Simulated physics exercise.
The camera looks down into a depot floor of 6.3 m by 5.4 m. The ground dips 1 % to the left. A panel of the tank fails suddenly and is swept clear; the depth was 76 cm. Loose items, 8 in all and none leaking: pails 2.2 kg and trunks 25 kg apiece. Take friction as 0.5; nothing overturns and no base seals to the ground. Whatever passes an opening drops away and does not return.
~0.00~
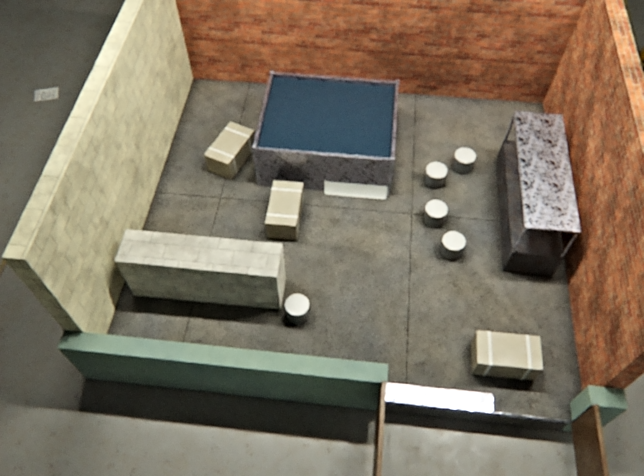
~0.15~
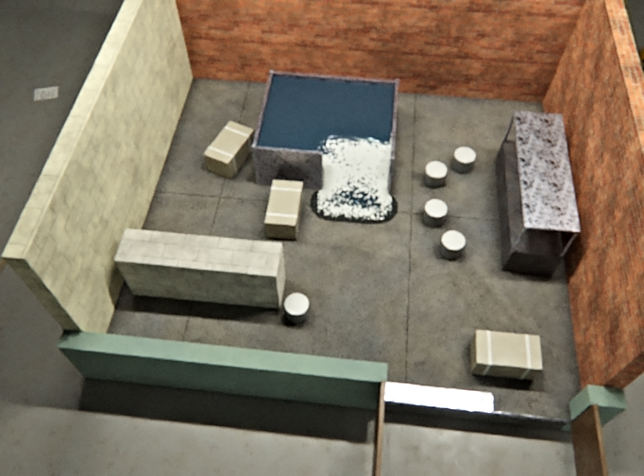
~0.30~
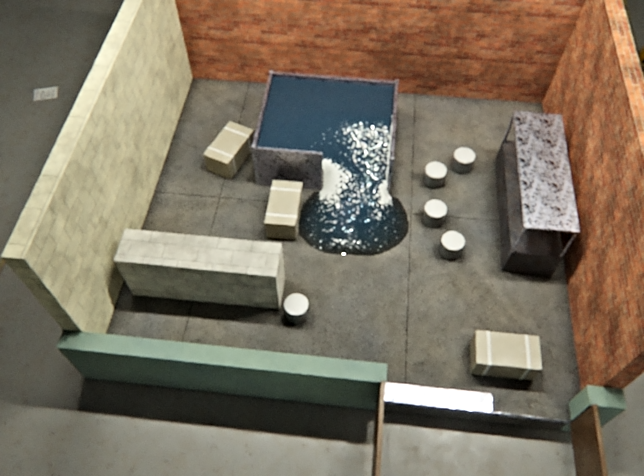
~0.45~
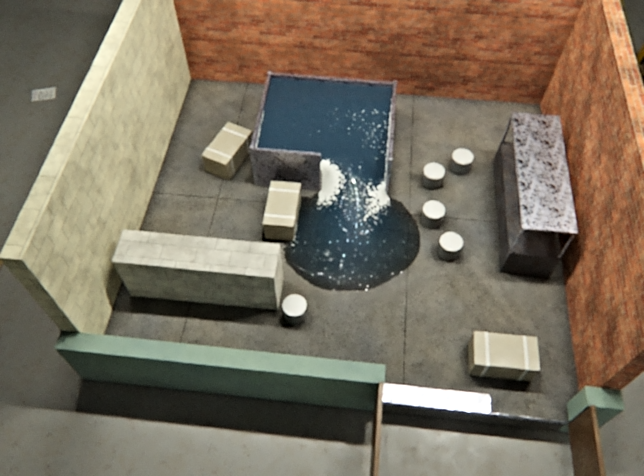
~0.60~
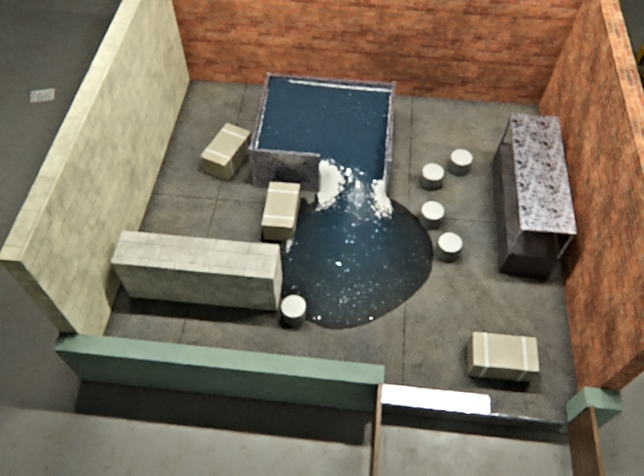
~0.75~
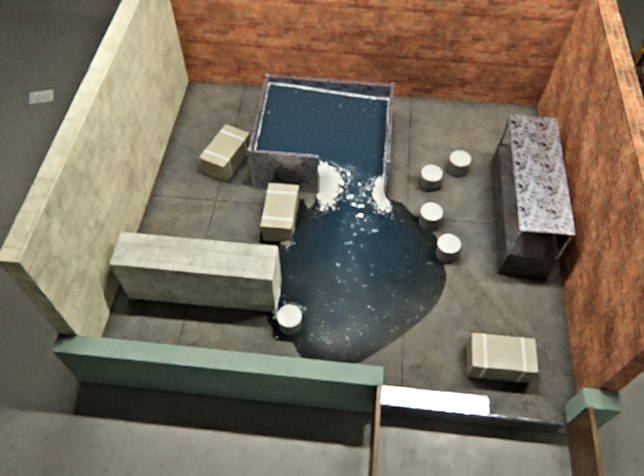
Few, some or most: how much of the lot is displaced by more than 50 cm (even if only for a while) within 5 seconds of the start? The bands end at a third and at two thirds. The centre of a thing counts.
That comes to between one and two thirds.
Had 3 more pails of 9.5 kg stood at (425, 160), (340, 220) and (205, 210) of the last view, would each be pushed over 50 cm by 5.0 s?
In that order: Short of it, past it, under.
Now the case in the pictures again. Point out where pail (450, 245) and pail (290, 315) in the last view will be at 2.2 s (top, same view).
Around (492, 255) and (161, 302).
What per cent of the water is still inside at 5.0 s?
About 72 per cent.
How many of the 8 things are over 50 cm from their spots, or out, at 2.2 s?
I count 4.
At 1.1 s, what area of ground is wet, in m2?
Roughly 11.5 m2.
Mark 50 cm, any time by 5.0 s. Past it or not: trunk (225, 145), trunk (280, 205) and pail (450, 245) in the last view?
In that order: Less, under, more.
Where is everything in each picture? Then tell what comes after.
The first picture shows a pail at (297, 305), on the bottom; a pail at (454, 241), on the bottom; 3.3 m2 under water; 0 of 8 have shifted.
The second picture shows a pail at (297, 304) rests on the ground; a pail at (454, 240) rests on the ground; water covers 3.9 m2; 0 of 8 have shifted.
The third picture shows a pail at (296, 304), on the bottom; a pail at (453, 241) rests on the ground; water covers 4.8 m2; 0 of 8 have shifted.
The fourth picture shows a pail at (295, 305) rests on the ground; a pail at (452, 242) rests on the ground; water covers 5.9 m2; 0 of 8 have shifted.
The fifth picture shows a pail at (294, 306), on the bottom; a pail at (451, 242) rests on the ground; water covers 7.3 m2; 0 of 8 have shifted.
The sixth picture shows a pail at (290, 316) rests on the ground, 13 cm from its start; a pail at (449, 243), on the bottom; 8.5 m2 under water; 1 of 8 have shifted.
After 1.1 s 1 of 8 are over 50 cm from their spots; 1 afloat.
After 2.2 s 4 of 8 are over 50 cm from their spots; 2 afloat.
After 3.5 s 4 of 8 are over 50 cm from their spots; 2 afloat.
After 5.0 s 4 of 8 are over 50 cm from their spots, and 4 have been at some point; 2 afloat.
